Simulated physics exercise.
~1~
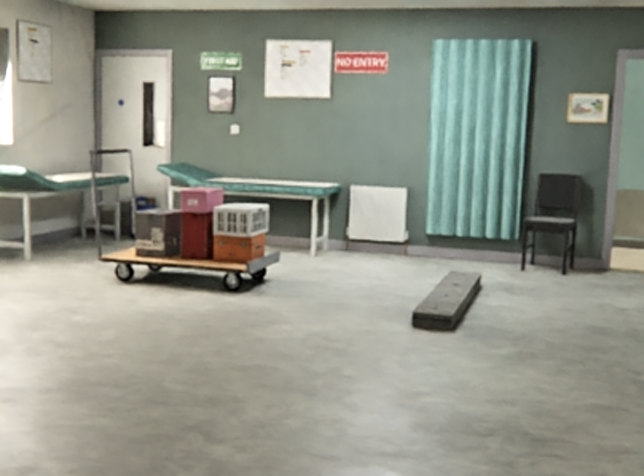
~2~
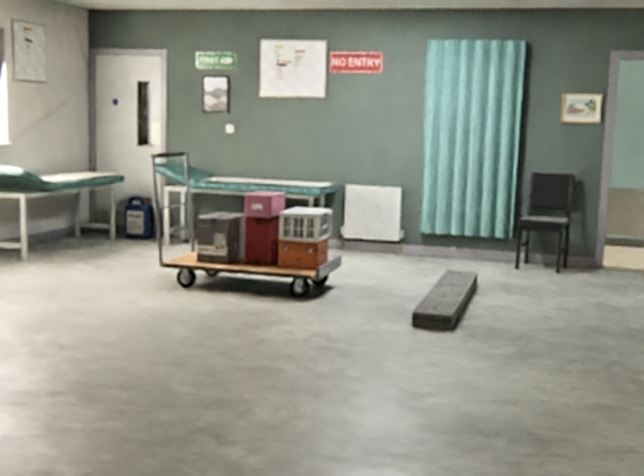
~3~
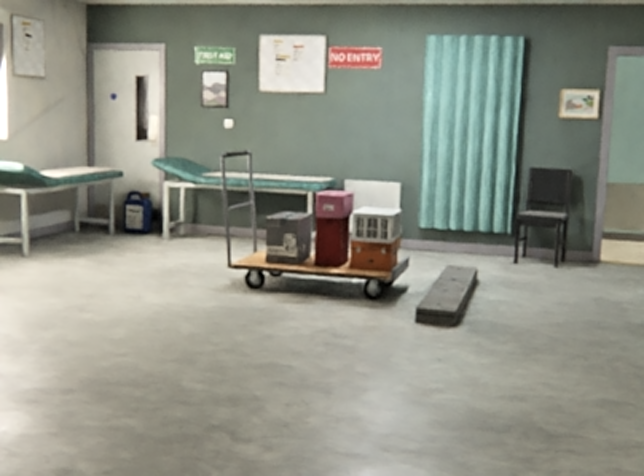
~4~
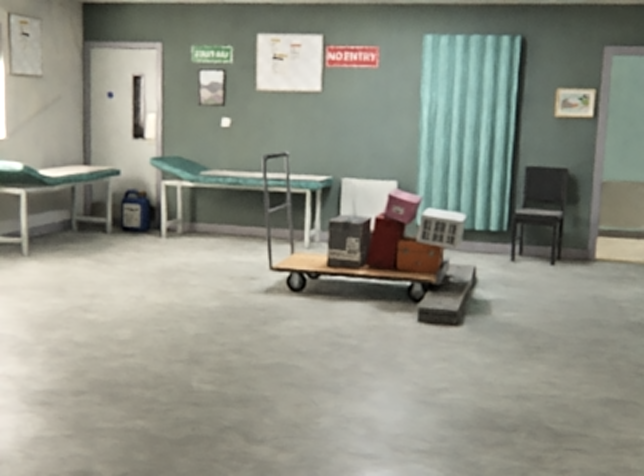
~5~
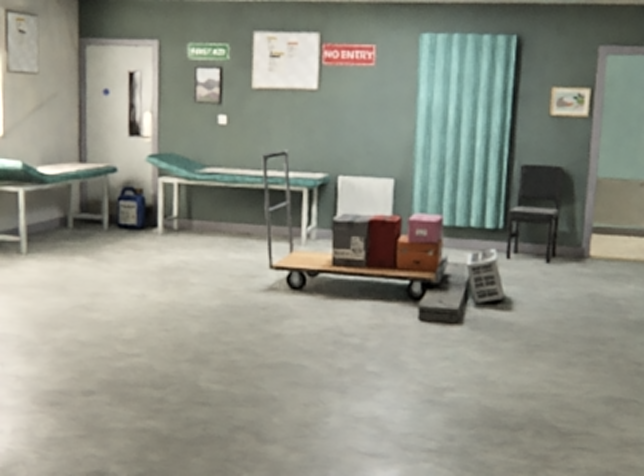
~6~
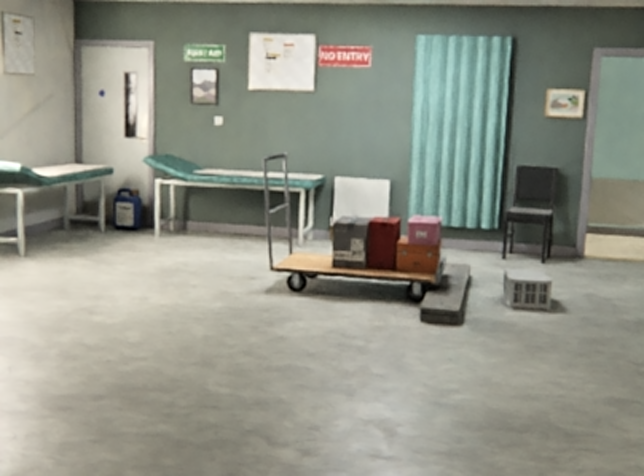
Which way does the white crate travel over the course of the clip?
The white crate travels to the right, first riding on the trolley and then tumbling off its front end onto the floor beyond the kerb.
